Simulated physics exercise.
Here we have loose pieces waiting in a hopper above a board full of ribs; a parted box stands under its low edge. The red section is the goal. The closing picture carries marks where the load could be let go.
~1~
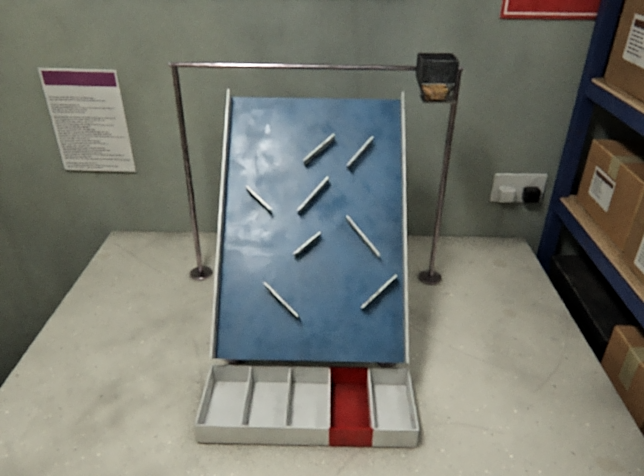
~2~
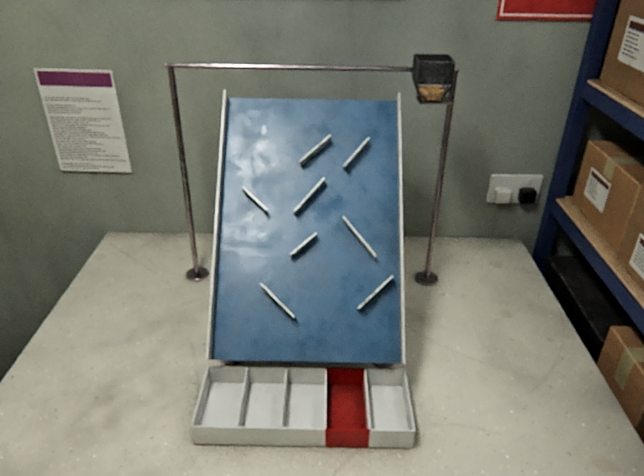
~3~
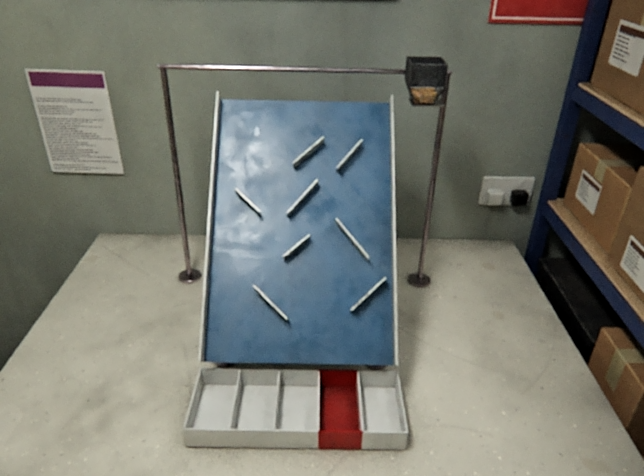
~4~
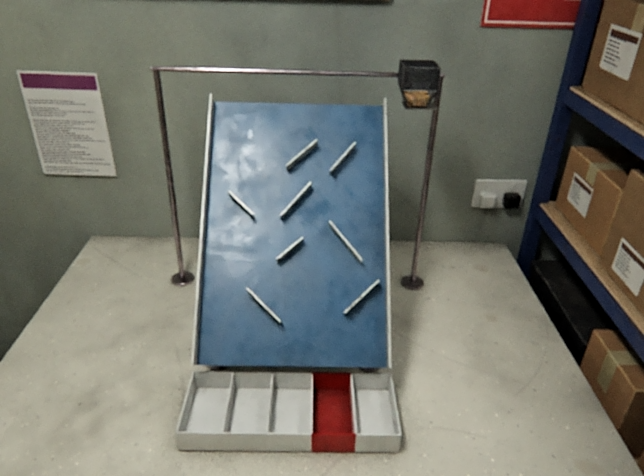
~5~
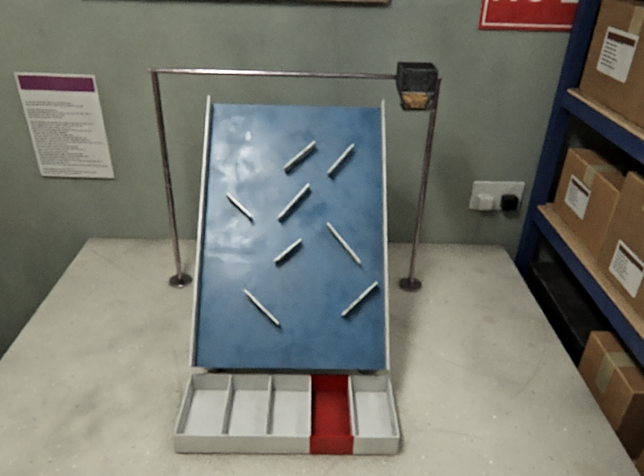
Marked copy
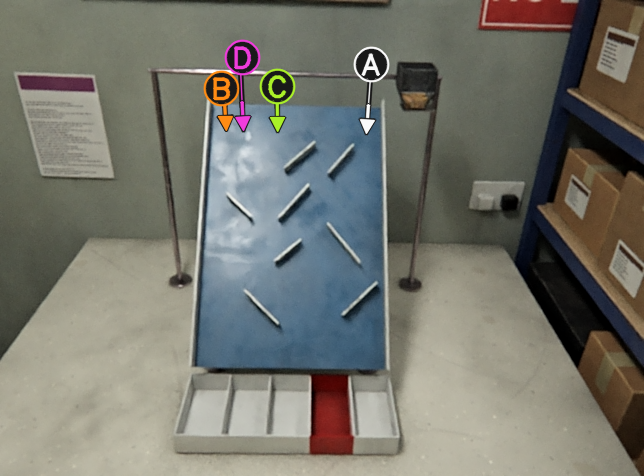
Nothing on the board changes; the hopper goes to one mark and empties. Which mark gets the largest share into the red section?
The best mark is C.
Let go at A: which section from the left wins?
It is the third one.
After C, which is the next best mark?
D it is.
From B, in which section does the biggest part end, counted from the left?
The first.
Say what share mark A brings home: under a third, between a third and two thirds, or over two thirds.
Mark A gives under a third.
On the marked copy, mark A meets the board at (366, 128); mark B meets the board at (225, 125); mark C meets the board at (277, 126); mark D meets the board at (243, 125).
For mark A, a small share in the red section, the bulk in other sections, a small share outside the box.
For mark B, close to a quarter in the red section, close to half in other sections, close to a quarter outside the box.
For mark C, close to half in the red section, close to a third in other sections, a small share outside the box.
For mark D, close to a third in the red section, close to half in other sections, close to a quarter outside the box.
